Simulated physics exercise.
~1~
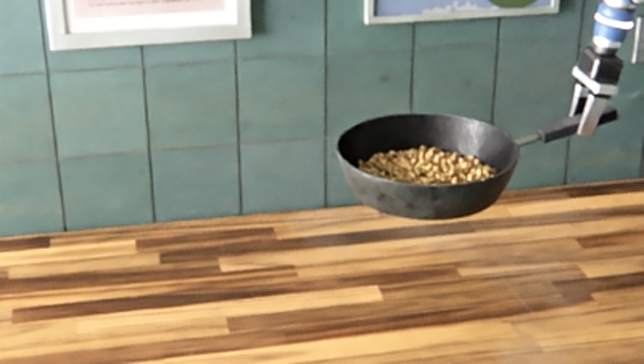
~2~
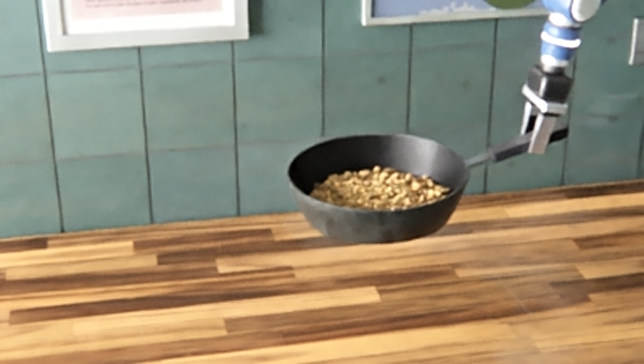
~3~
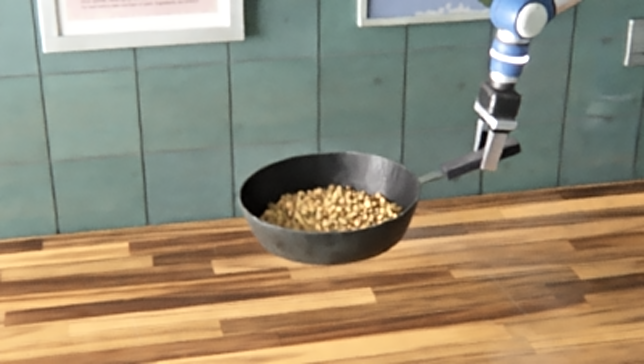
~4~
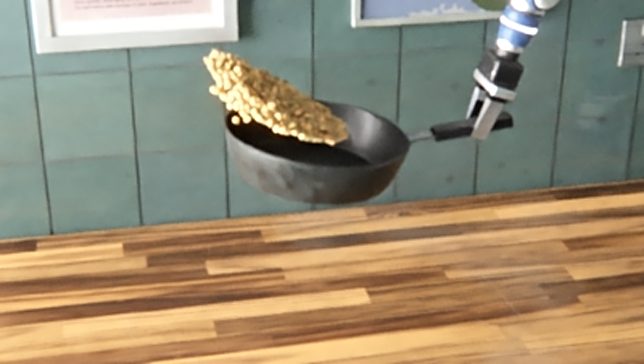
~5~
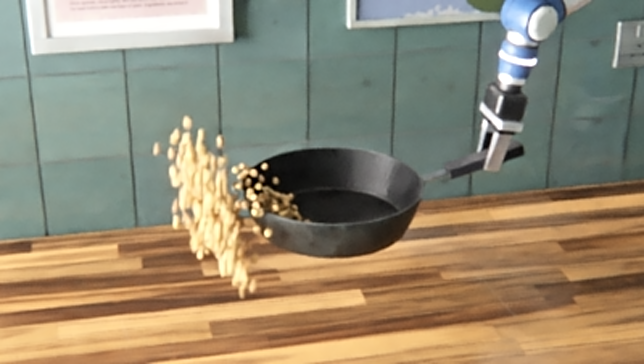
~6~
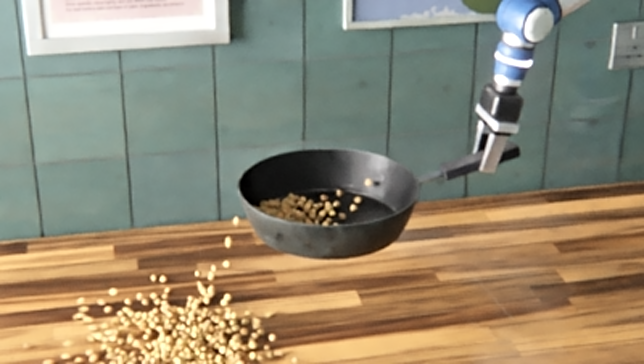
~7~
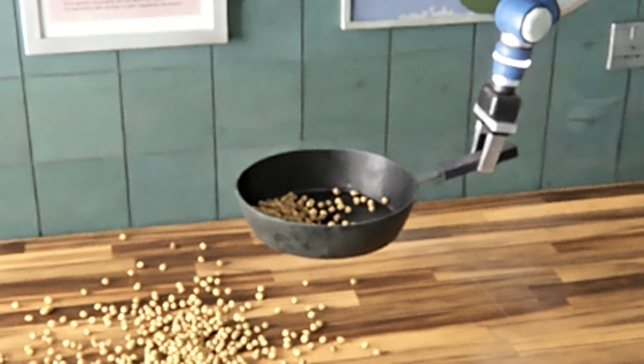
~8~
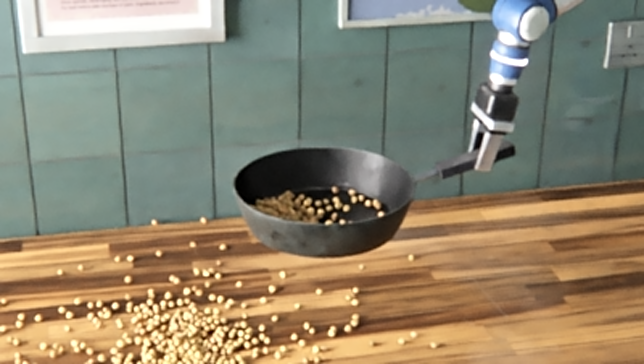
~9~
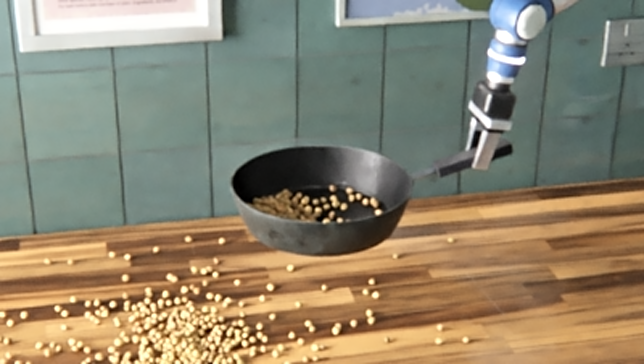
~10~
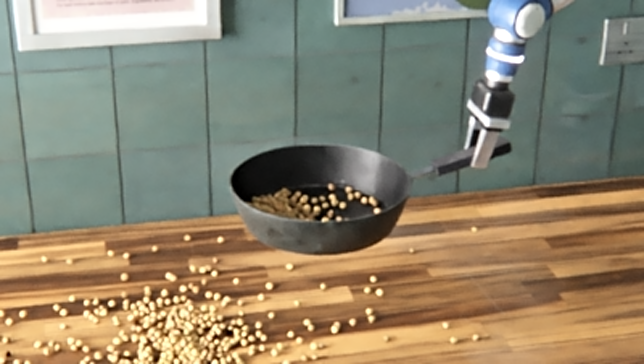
Above a striped wooden counter, in front of a green tiled wall with framed prints, a robot arm holds a dark frying pan heaped with dried chickpeas. The arm carries the pan left and down, keeping it upright. It then jerks the pan upward with a tilt, and the chickpeas leap in a mass over the far left side. As the pan drops back level, most of them miss it and pour down onto the counter, bouncing and scattering. The pan ends held still, a small portion left inside and most chickpeas strewn across the wood.
